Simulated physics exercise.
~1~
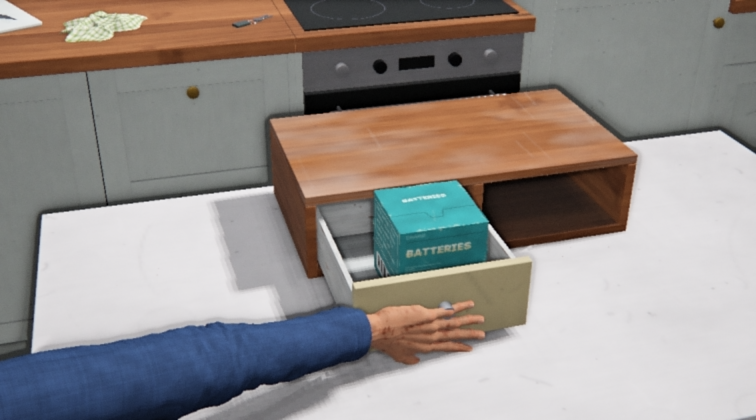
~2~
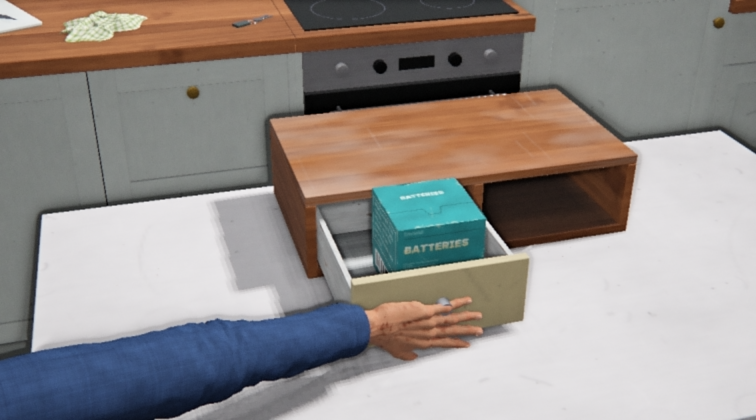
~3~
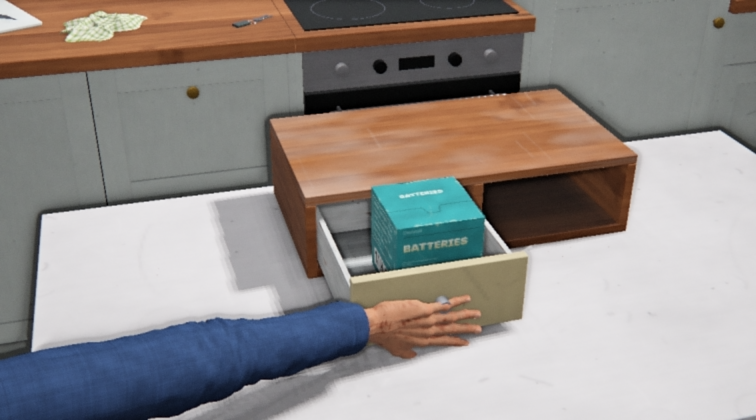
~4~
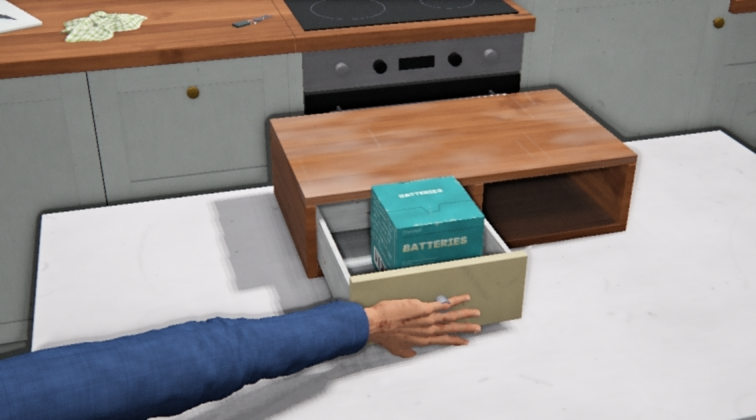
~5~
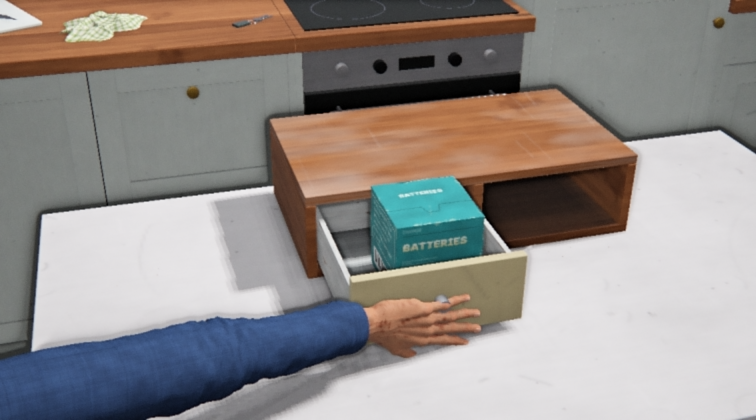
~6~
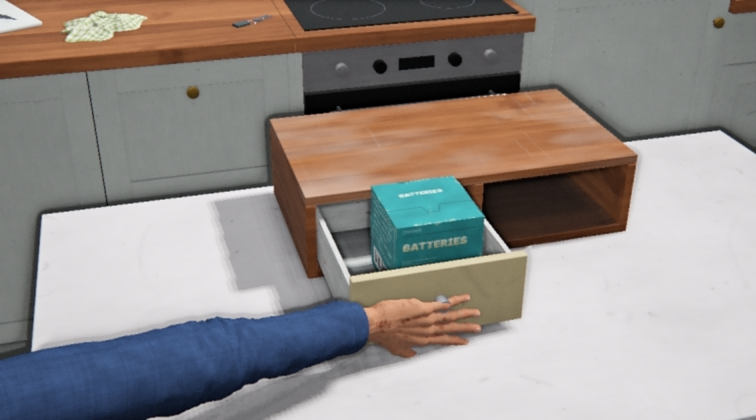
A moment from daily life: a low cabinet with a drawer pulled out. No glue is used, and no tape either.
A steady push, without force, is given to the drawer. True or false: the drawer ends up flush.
False, it stays ajar.
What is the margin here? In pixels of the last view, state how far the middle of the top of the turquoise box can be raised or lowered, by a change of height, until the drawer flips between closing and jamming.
Move it 20 pixels downward and it flips.
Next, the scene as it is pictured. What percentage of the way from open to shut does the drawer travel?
About 30 percent.
Then, 0.30 s later than the last frame, drawer starting in.
When it is over, the drawer will not close.
